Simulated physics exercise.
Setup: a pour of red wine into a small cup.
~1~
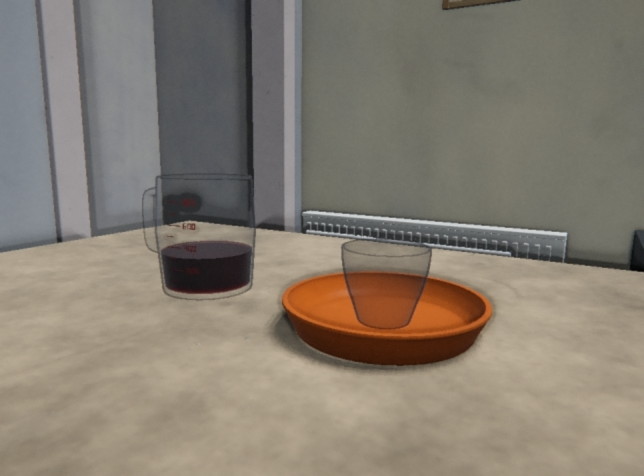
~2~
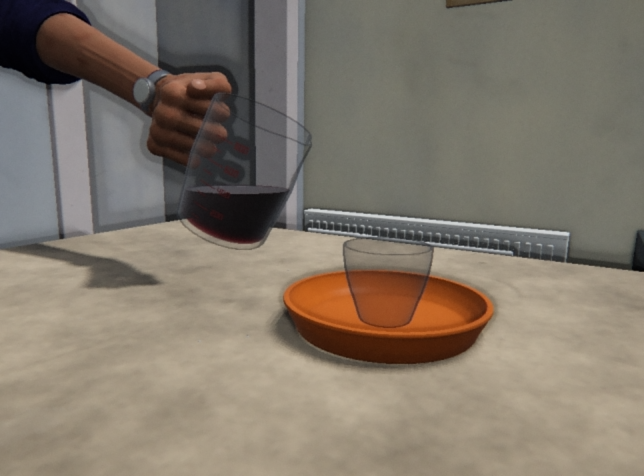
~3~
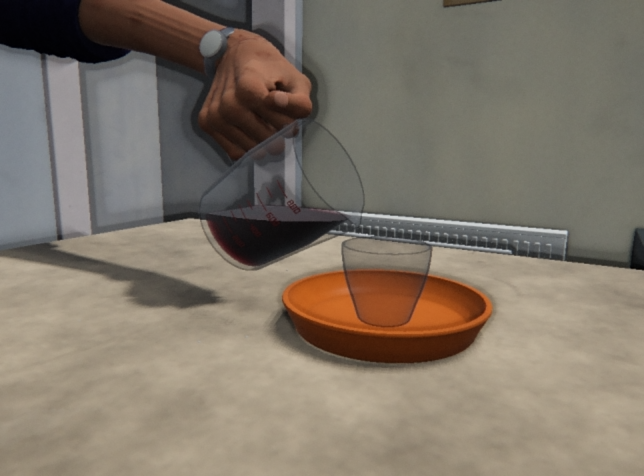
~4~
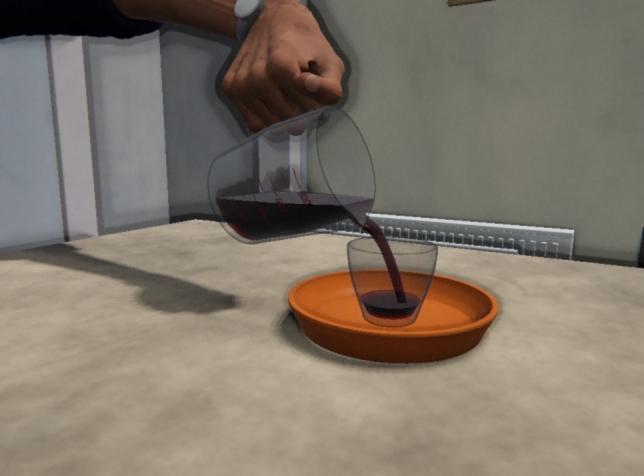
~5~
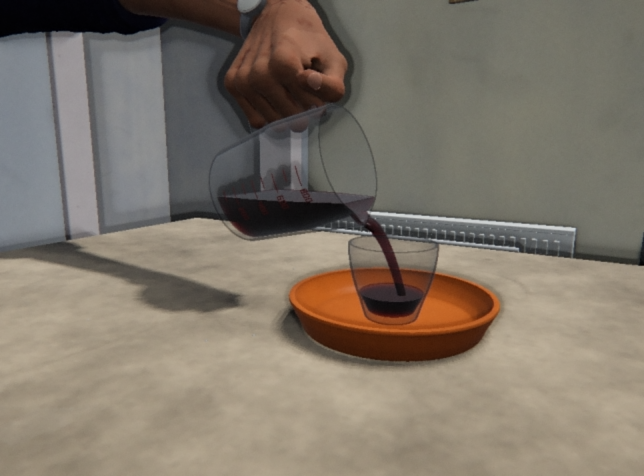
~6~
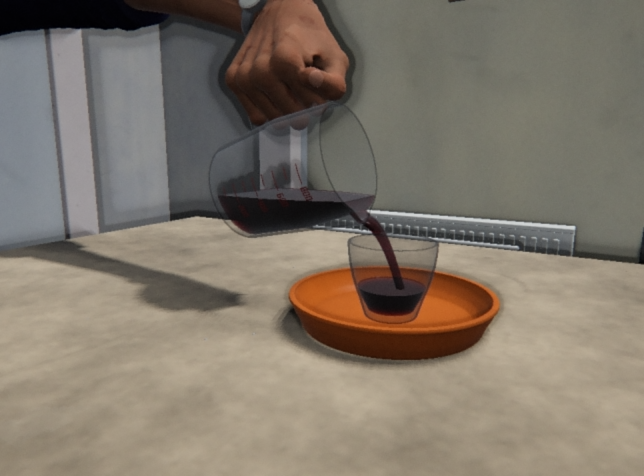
On a mottled tabletop, a hand lifts a glass jug and pours red wine into a cup.
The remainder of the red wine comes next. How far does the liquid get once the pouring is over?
The cup spills into the saucer only.
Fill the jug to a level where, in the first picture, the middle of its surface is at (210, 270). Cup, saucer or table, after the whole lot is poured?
Outcome: No overflow.
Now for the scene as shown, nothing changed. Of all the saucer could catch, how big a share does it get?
The saucer ends up around 20 per cent full.
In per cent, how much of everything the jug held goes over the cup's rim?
I make it 25 per cent.
Soon after, the cup is about three quarters full; the saucer is dry.
Later, the cup is full to the brim; the saucer is wet, with room to spare.
In the end, the cup is full to the brim; the saucer is wet, with room to spare.
